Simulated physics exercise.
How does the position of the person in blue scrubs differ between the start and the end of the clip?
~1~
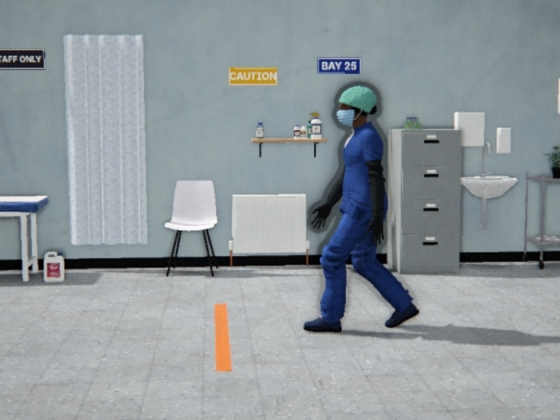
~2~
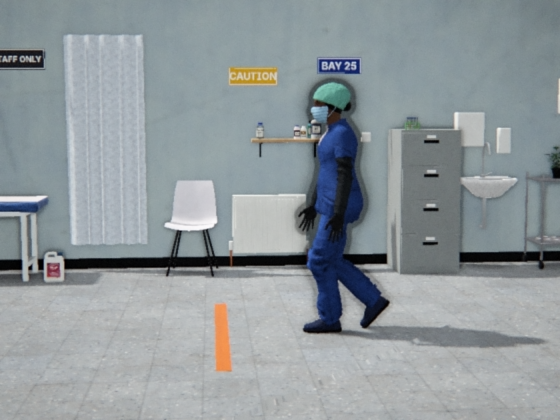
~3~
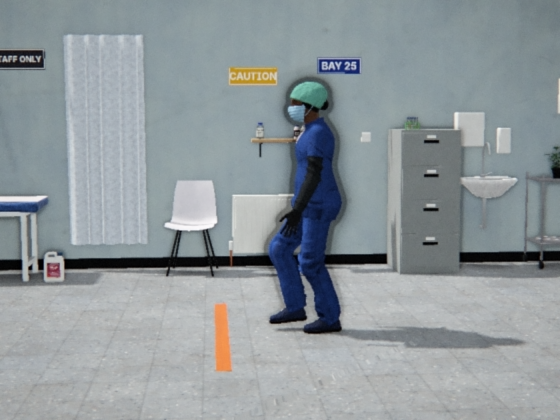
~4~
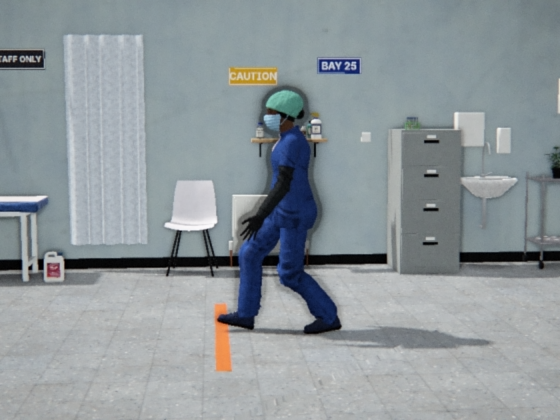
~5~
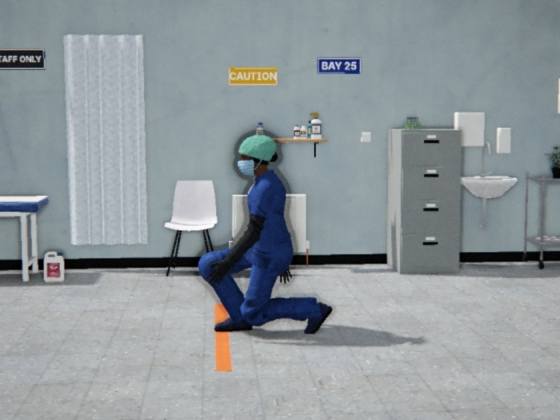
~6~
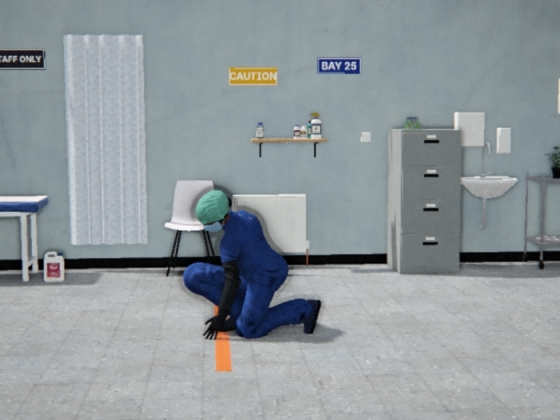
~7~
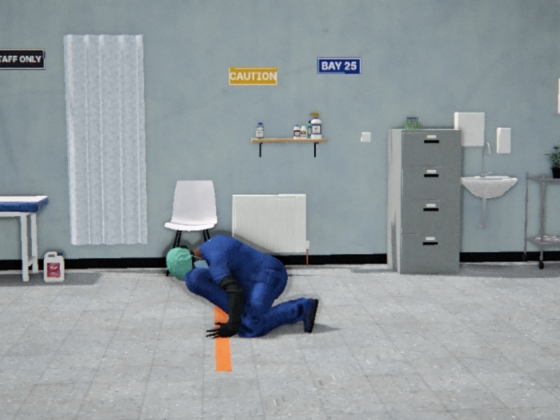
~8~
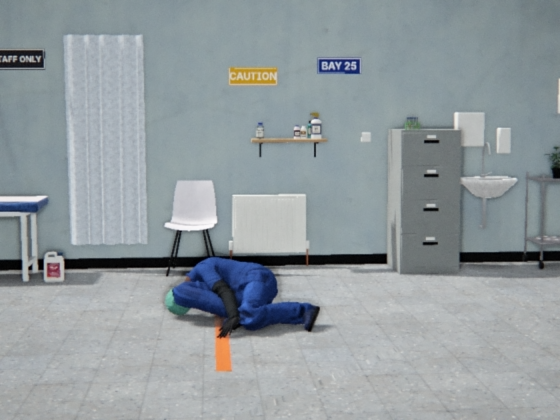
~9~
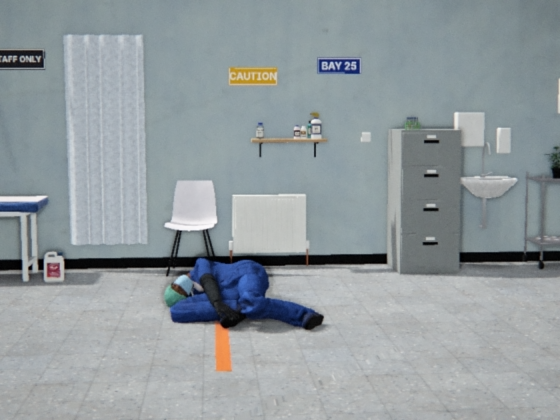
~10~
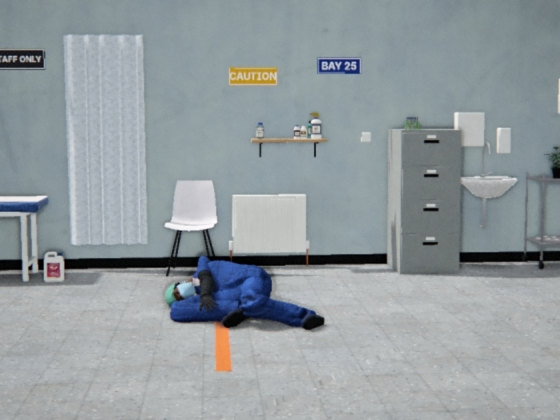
At the start the person is upright in mid-stride just left of the grey filing cabinet. By the end the person is farther left and lying on the floor across the orange tape, in front of the white chair and radiator.
